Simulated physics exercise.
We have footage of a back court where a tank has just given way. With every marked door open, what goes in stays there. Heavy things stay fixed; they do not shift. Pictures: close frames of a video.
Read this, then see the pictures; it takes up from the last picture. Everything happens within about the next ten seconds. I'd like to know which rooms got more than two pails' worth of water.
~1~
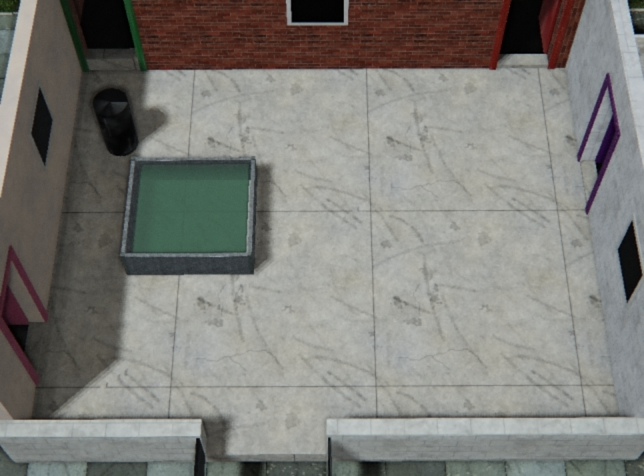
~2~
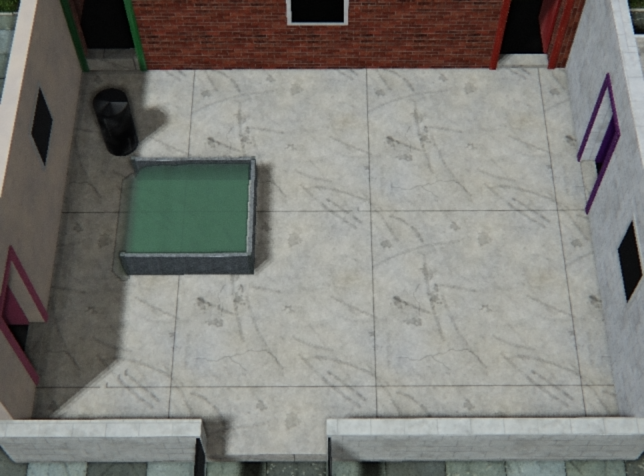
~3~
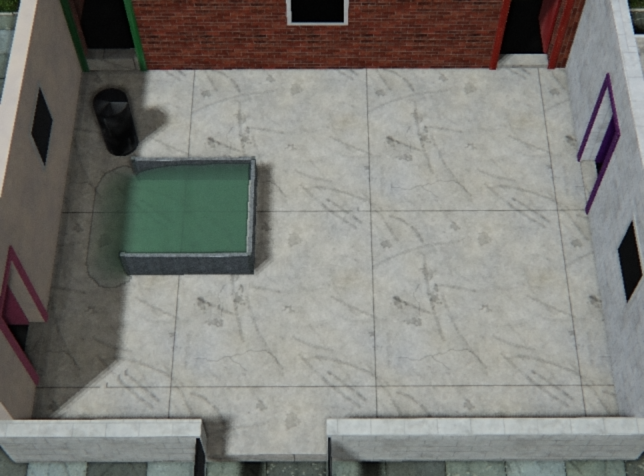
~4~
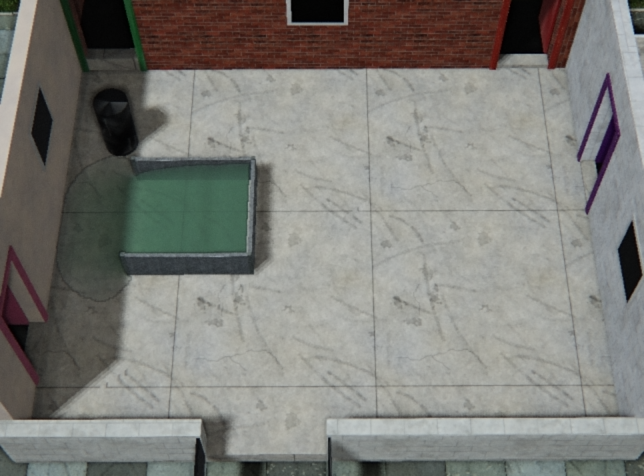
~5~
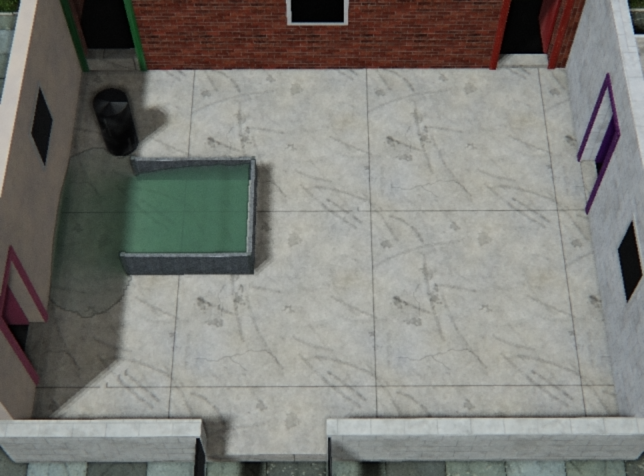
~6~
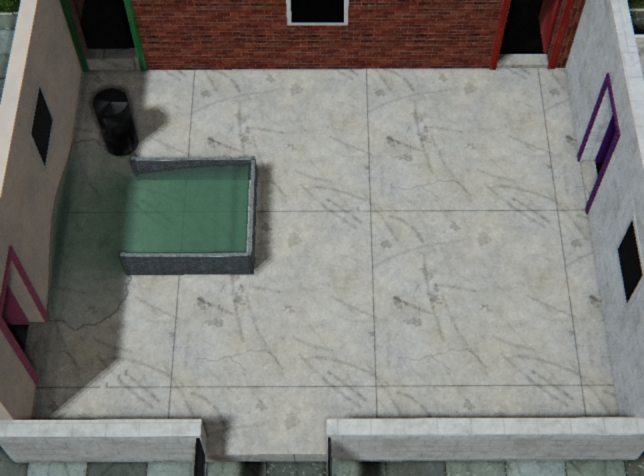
One by one: The green door copes honestly, the purple door copes honestly, the red door copes honestly, the pink door gets overwhelmed honestly.
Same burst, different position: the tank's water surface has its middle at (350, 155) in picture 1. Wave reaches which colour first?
Leading the way is the door marked green.
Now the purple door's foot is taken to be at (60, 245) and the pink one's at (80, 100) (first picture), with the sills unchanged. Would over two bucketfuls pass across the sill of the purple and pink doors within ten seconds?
Purple door: Exceeds the limit; pink door: Exceeds the limit.
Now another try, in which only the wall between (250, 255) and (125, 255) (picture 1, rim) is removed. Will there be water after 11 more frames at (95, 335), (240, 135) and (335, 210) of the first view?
In that order: Awash, no water, no water.
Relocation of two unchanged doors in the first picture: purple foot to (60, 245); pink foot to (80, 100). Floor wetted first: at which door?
That'd be the purple door.
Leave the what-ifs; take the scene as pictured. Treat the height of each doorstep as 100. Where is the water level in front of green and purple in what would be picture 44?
About 20 %, then 0 %.
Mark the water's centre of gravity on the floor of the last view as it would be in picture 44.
I'd say near (202, 246).
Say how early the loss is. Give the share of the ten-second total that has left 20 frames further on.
Something close to 20 percent by that point.
A moment on, water covers 10 % of the floor; the green door not reached, the purple door not reached, the red door not reached, the pink door wet at the sill, nothing in.
Next, water covers 15 % of the floor; the green door wet at the sill, nothing in, the purple door not reached, the red door not reached, the pink door under two buckets in.
Then, water covers 30 % of the floor; the green door wet at the sill, nothing in, the purple door not reached, the red door not reached, the pink door over two buckets in.
Later, water covers 65 % of the floor; the green door wet at the sill, nothing in, the purple door not reached, the red door not reached, the pink door over two buckets in.
In the end, water covers 85 % of the floor; the green door wet at the sill, nothing in, the purple door wet at the sill, nothing in, the red door not reached, the pink door over two buckets in.
